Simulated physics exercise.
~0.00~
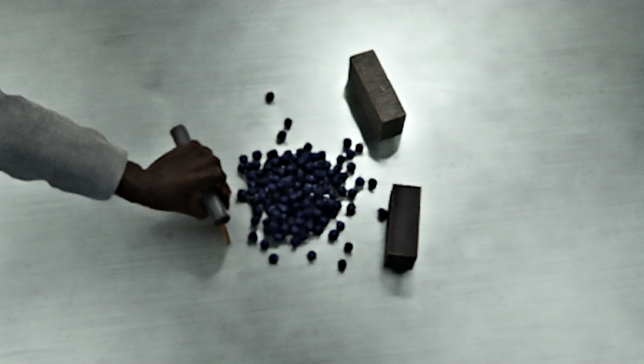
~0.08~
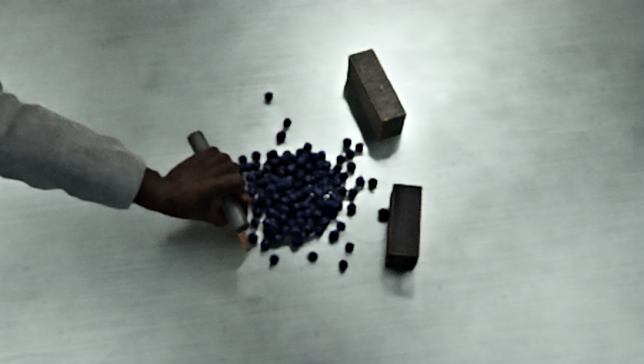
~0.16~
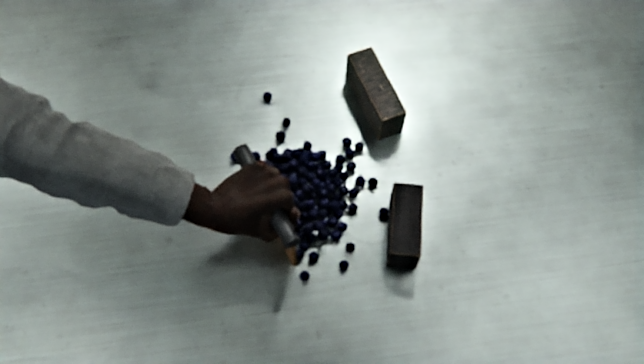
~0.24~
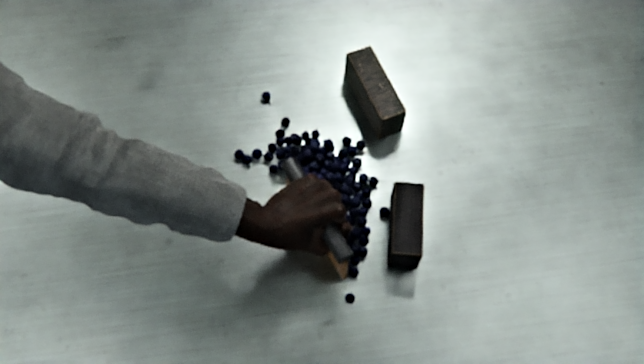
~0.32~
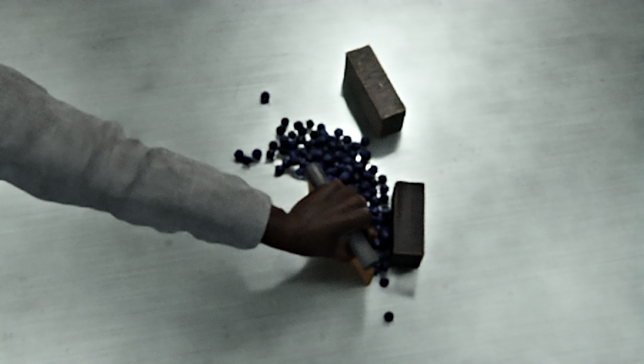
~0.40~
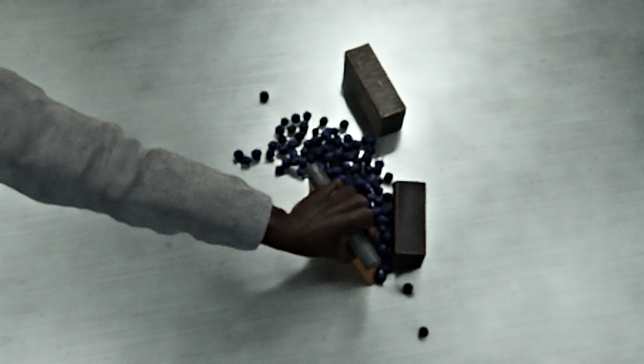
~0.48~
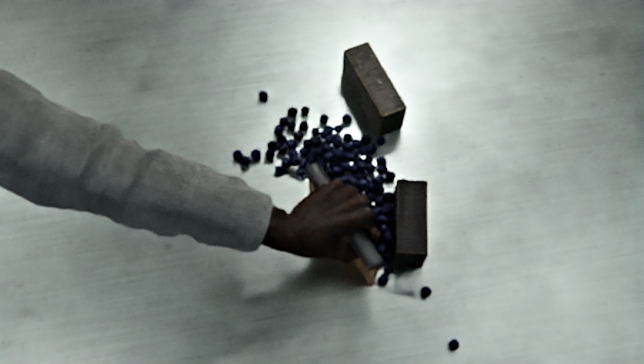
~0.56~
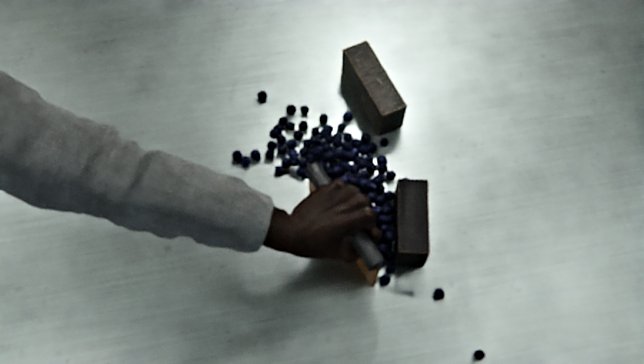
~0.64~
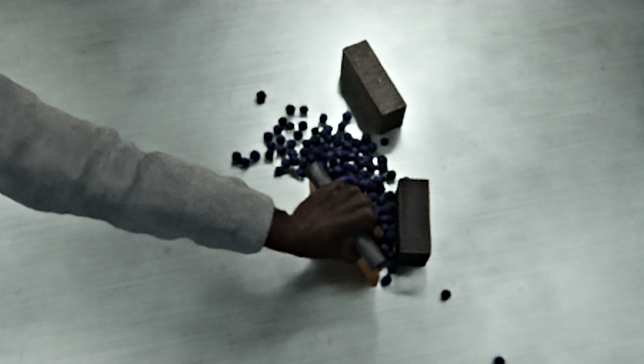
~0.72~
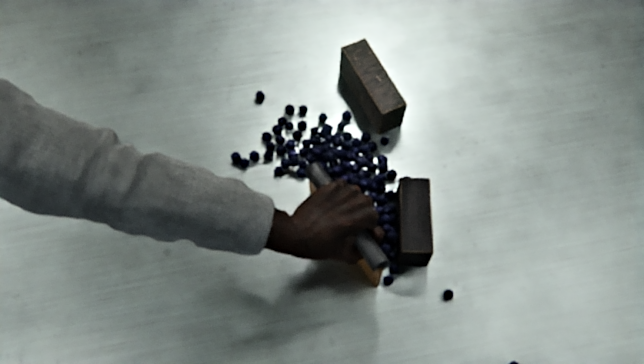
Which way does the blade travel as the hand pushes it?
The blade travels to the right, into the dark berries and toward the blocks.
